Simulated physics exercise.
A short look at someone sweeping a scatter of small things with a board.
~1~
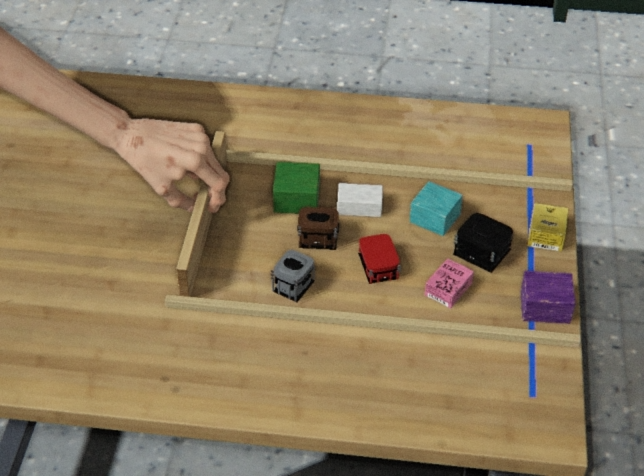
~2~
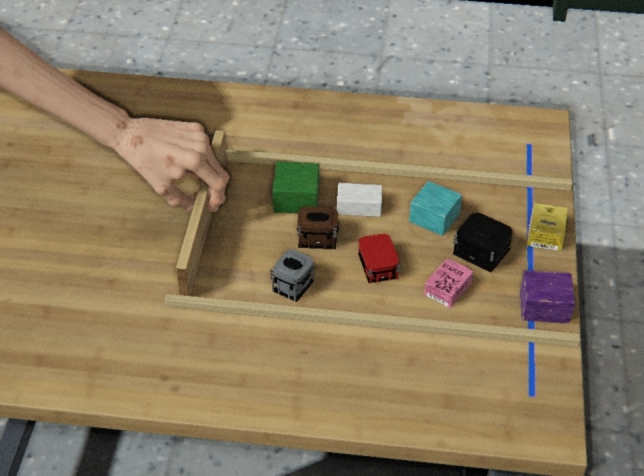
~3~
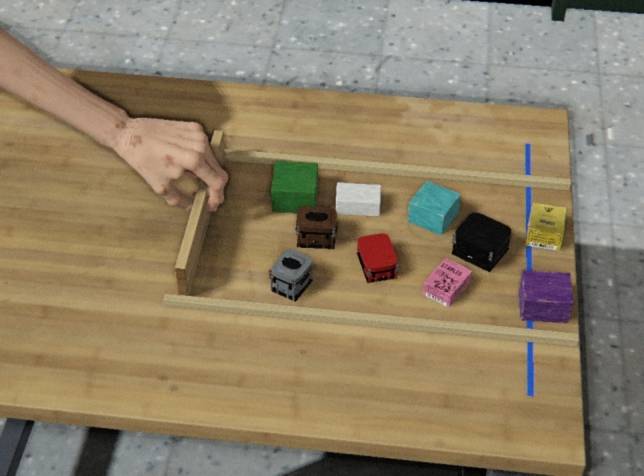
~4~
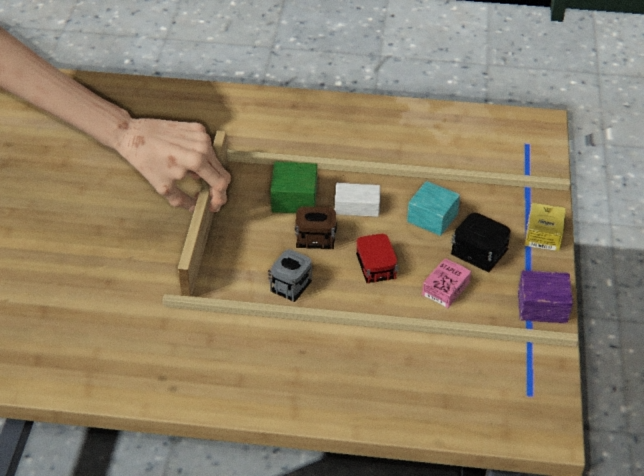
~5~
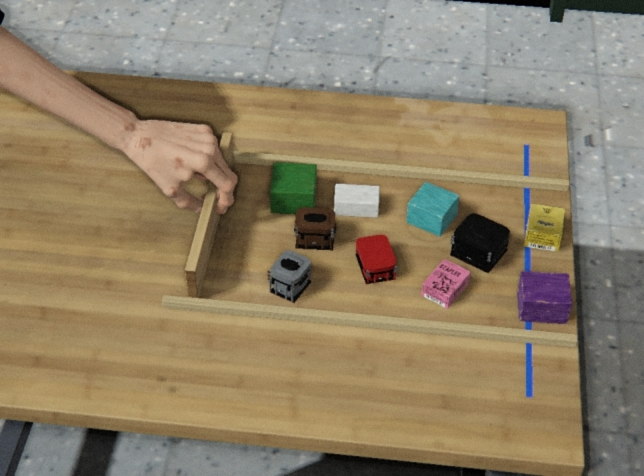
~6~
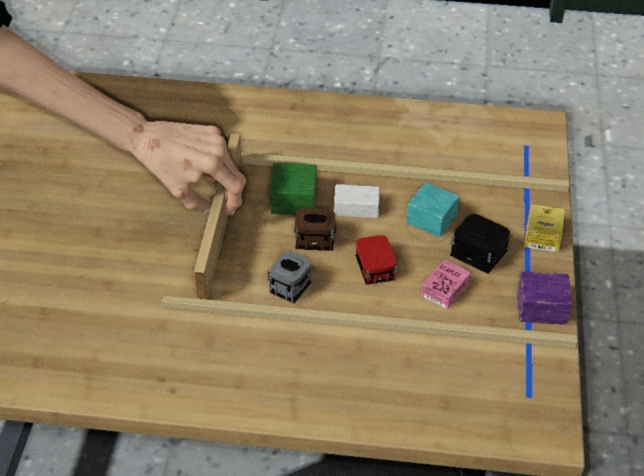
The video shows a hand holding a wooden board upright beside scattered small coloured blocks and boxes on a wooden surface; it stays nearly still at first, then slides the board slightly right, while the objects stay in place.
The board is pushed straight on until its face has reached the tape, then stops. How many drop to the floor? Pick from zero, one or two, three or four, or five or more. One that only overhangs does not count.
Outcome: The number that fall off is five or more.
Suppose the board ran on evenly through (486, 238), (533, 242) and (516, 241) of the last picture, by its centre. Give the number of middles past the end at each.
In that order 3, 7 and 6.
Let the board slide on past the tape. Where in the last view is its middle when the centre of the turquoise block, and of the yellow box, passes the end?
Its middle is around (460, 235) and around (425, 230).
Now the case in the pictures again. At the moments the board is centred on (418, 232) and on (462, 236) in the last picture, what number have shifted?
By then 9, and 10.
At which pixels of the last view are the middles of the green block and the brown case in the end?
First (551, 212), then (549, 251).
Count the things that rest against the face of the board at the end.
In contact: 3.
Soon after, none off yet; yellow box at rest near (545, 228); purple block at rest near (544, 298); black case at rest near (480, 243).
Then, none off yet; yellow box moved about its own width near (573, 230); purple block at rest near (544, 298); black case moved a little near (502, 245).
By the end, the number that fall off is five or more; fallen, white block, red case, turquoise block, pink box, black case, purple block and yellow box.
